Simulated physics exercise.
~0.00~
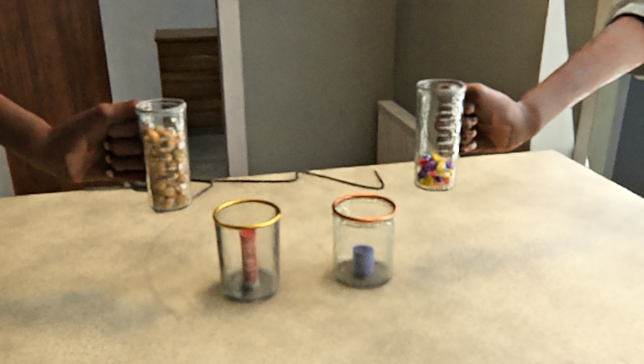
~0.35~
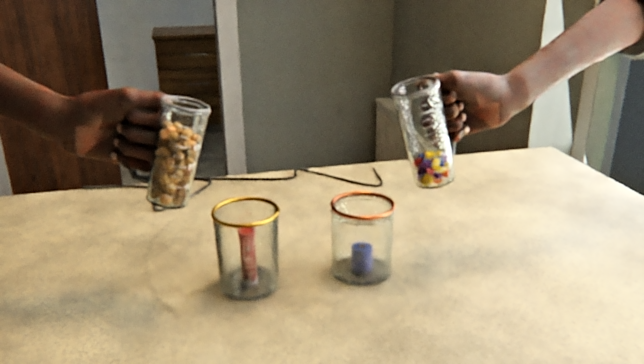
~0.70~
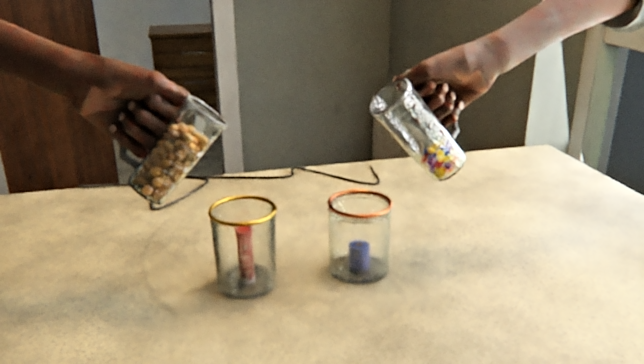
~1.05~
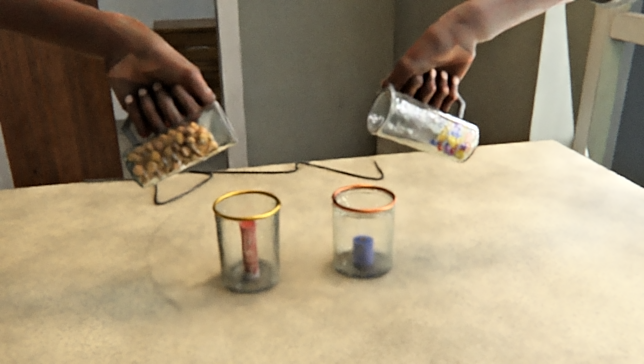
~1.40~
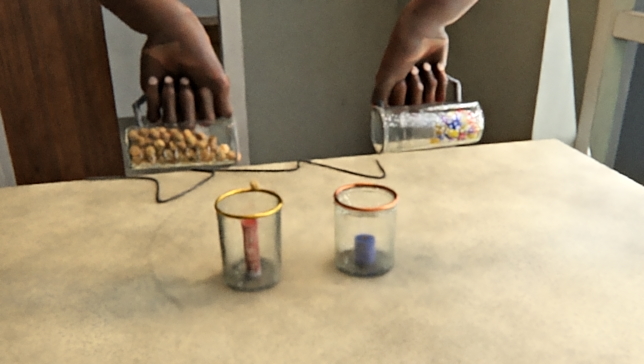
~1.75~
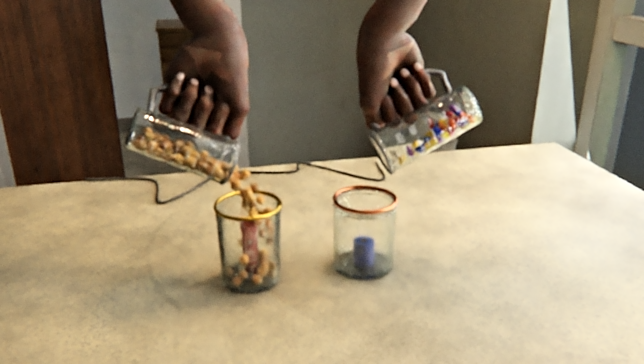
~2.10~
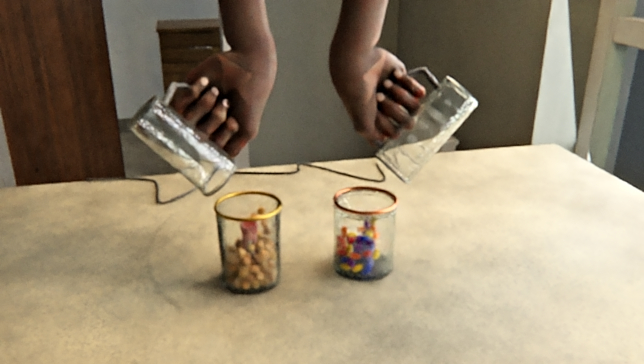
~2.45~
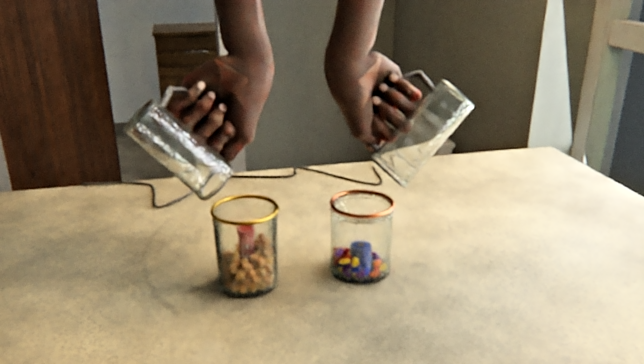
On a pale tabletop, two hands tip clear cups, pouring tan pieces into a gold-rimmed glass around a reddish object and, slightly later, colourful pieces into a copper-rimmed glass around a blue one. Both cups end up empty and upturned, with both objects still showing above the pieces.
